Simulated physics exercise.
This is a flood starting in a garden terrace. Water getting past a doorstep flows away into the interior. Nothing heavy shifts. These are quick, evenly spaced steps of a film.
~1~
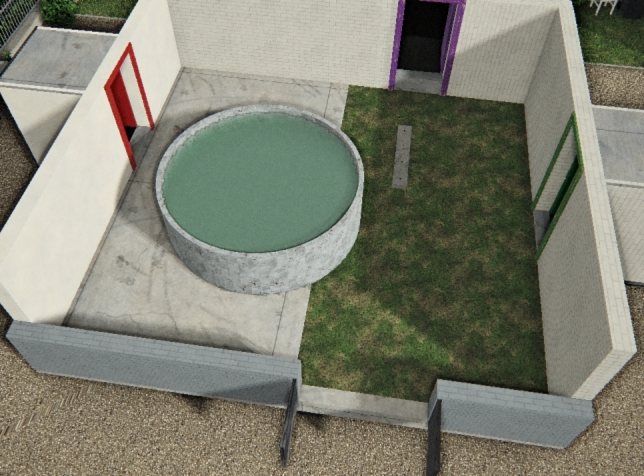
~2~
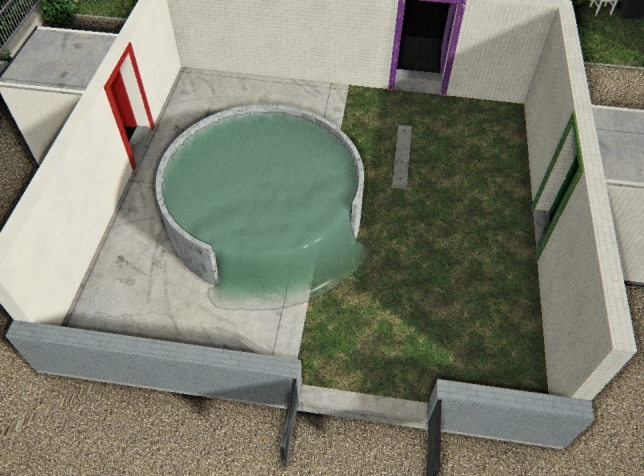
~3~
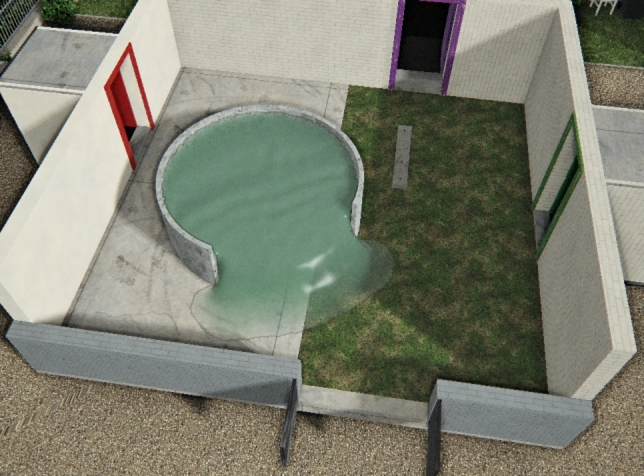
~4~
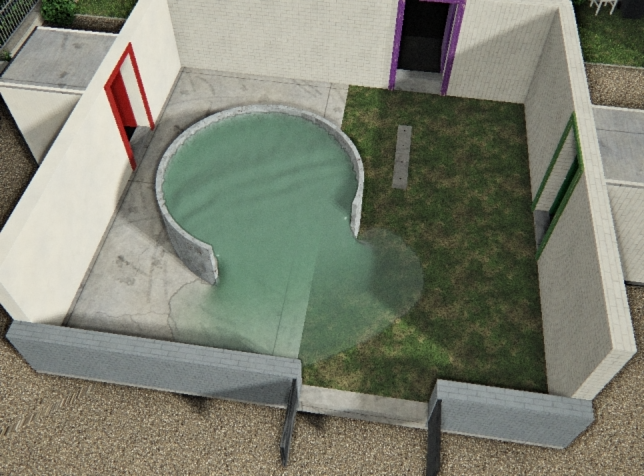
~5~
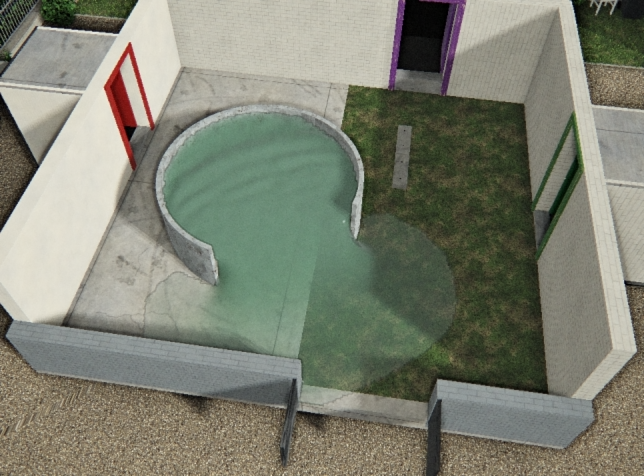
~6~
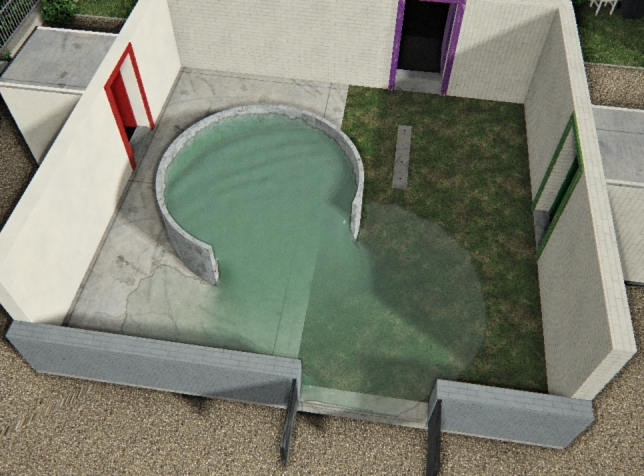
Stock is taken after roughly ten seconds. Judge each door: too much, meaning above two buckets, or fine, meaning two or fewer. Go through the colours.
Purple door: Fine, green door: Too much, red door: Fine.
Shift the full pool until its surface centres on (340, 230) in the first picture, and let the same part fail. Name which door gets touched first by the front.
The door marked green comes first.
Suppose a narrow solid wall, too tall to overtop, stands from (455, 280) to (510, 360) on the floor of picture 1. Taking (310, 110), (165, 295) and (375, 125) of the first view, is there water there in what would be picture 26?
Reading them off in sequence: Spared, swamped, spared.
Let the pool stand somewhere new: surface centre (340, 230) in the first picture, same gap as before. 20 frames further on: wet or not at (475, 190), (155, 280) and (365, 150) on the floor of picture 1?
Point by point: Swamped; swamped; still bare.
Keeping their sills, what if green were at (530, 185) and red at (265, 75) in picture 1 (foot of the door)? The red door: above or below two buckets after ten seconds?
Checking it alone, the red door falls short.
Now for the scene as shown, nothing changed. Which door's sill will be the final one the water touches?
Result: The purple-painted one.
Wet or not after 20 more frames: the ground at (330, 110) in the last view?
Parched.
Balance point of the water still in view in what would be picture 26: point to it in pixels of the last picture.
The balance point is around (314, 269).
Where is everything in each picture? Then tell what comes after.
Still water in the round pool at (261, 177), in the first picture.
The front is at (365, 251), out from the gap at (296, 273), in the second picture.
The front is at (387, 257), out from the gap at (296, 275), in the third picture.
Water pours out at (296, 277) and has run to (414, 260), in the fourth picture.
Water pours out at (296, 278) and has run to (448, 284), in the fifth picture.
The front is at (481, 316), out from the gap at (296, 278), in the sixth picture.
A moment on, water covers 35 % of the floor; the purple door not reached, the green door not reached, the red door not reached.
Next, water covers 45 % of the floor; the purple door not reached, the green door not reached, the red door not reached.
Then, water covers 55 % of the floor; the purple door not reached, the green door under two buckets in, the red door wet at the sill, nothing in.
Later, water covers 90 % of the floor; the purple door wet at the sill, nothing in, the green door over two buckets in, the red door wet at the sill, nothing in.
In the end, water covers 100 % of the floor; the purple door wet at the sill, nothing in, the green door over two buckets in, the red door wet at the sill, nothing in.
